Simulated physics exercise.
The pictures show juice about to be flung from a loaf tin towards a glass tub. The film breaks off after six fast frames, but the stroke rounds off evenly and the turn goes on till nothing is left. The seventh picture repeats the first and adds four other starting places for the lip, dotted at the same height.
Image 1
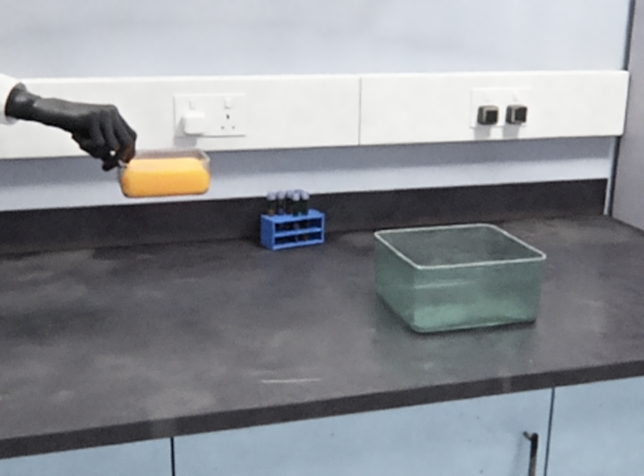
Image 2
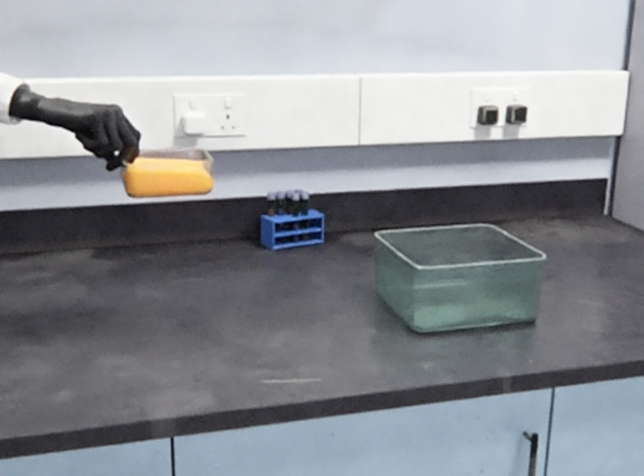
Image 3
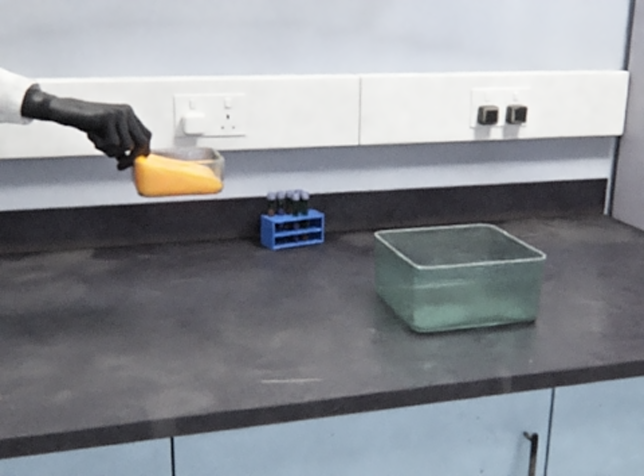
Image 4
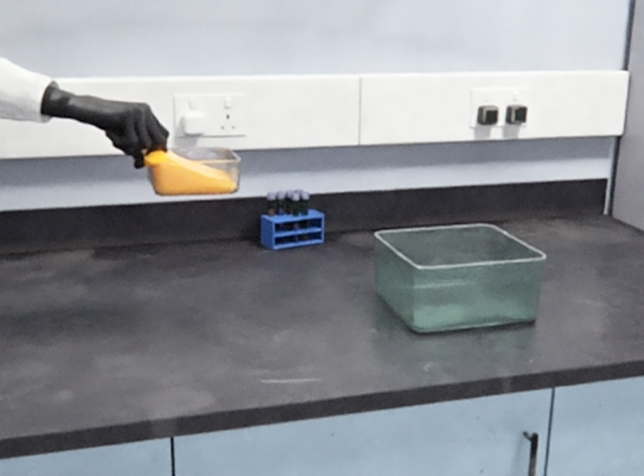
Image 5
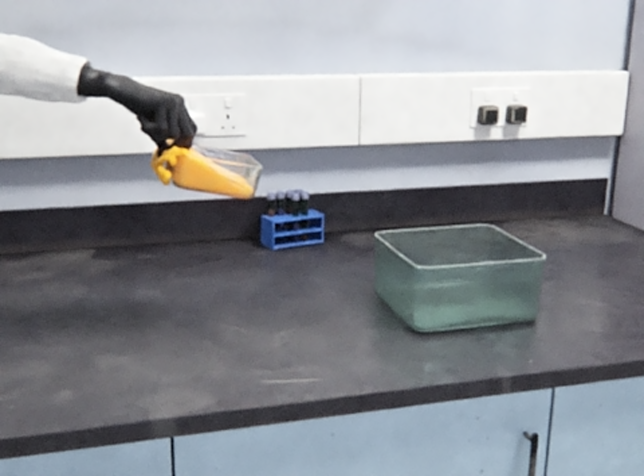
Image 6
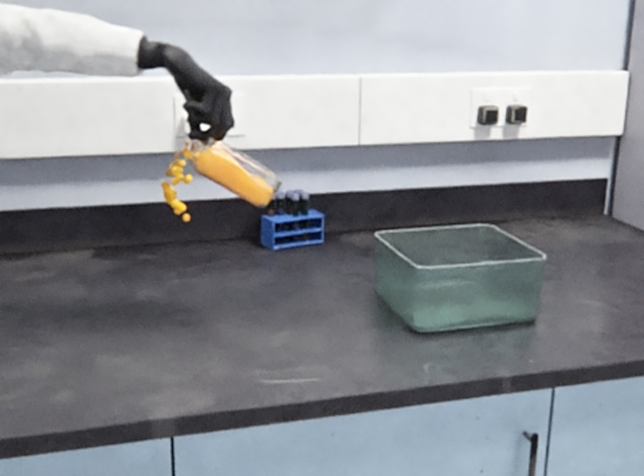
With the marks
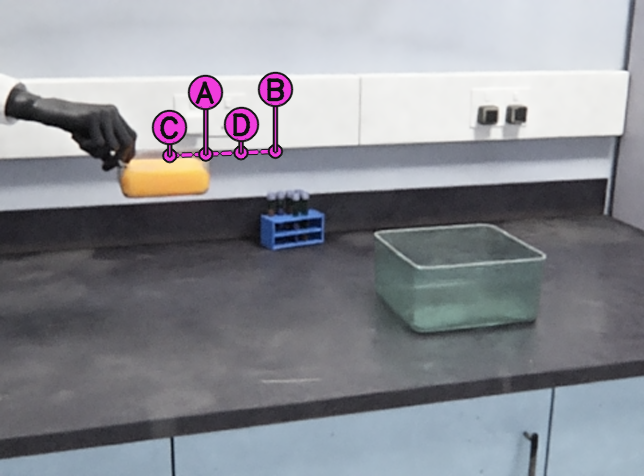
A black-gloved hand held a clear container of orange juice above a dark counter, moved it right towards a glass tub and tilted it, while juice slopped over the left end in drops.
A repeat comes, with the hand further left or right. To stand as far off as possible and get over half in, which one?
Use dot D.
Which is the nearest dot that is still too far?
That would be A.
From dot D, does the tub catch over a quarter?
Yes, it does.
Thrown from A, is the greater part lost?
Yes, that goes wrong.
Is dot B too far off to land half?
No, not at all.
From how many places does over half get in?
Two of the four.
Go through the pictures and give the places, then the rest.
Upright, lip at (203, 154); tub from (411, 331) to (536, 318); nothing has left yet.
Upright, lip at (206, 154); nothing has left yet.
Upright, lip at (217, 153); juice is over the rim, down to (137, 156).
Upright, lip at (233, 153); juice is over the rim, down to (145, 160).
Tipped about 12°, lip at (254, 160); juice is over the rim, down to (163, 179).
Tipped about 33°, lip at (274, 174); juice is over the rim, down to (184, 215).
On the marked copy, A at (205, 154); B at (275, 151); C at (169, 155); D at (241, 152).
If A is chosen, about 16 % lands in the tub, 77 % falls short and 6 % goes beside or beyond.
If B is chosen, about 70 % lands in the tub, 16 % falls short and 15 % goes beside or beyond.
If C is chosen, about 0 % lands in the tub, 96 % falls short and 4 % goes beside or beyond.
If D is chosen, about 63 % lands in the tub, 27 % falls short and 10 % goes beside or beyond.
